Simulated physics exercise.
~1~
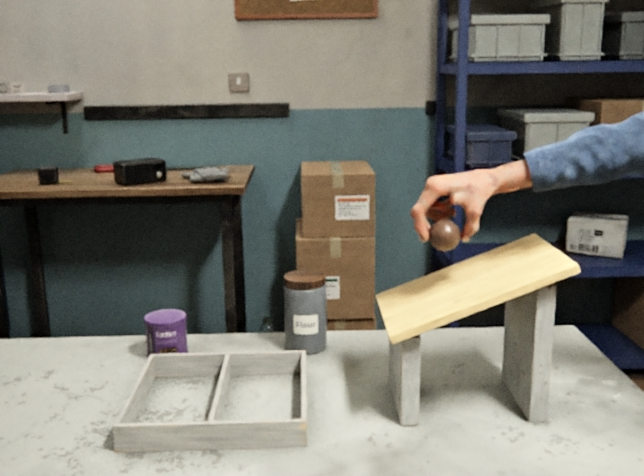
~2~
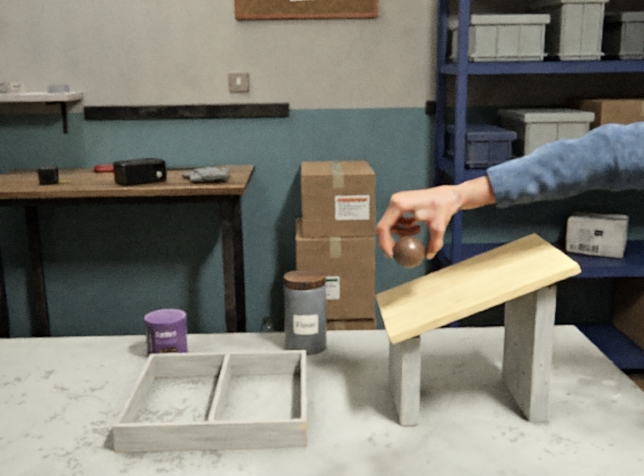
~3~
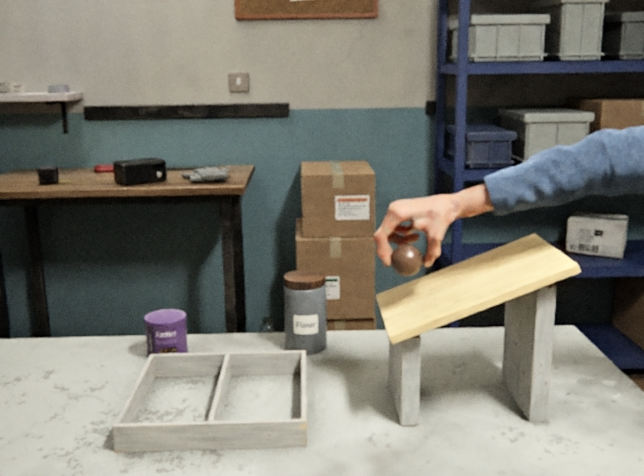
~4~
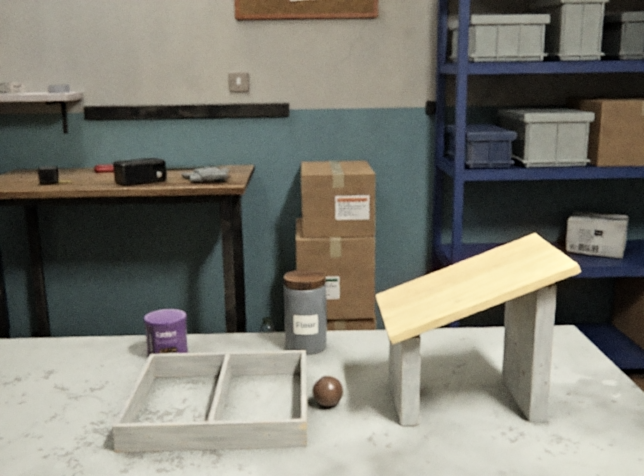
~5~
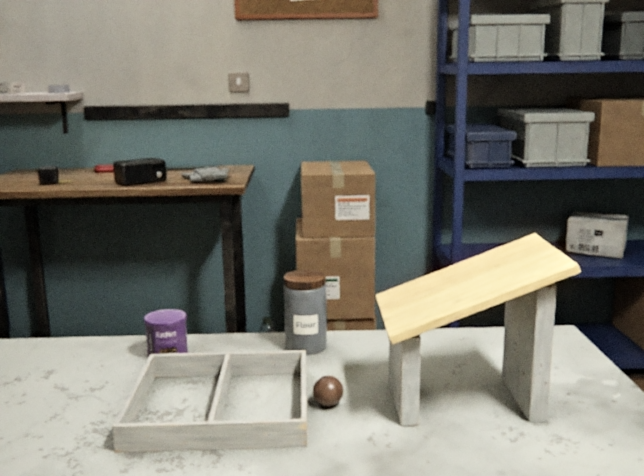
The footage shows a hand holding a small brown ball-like object above a sloping wooden board, moving it left and down toward the lower end. After the hand is gone, the object rests on the table between the board and the divided tray, outside both bays.
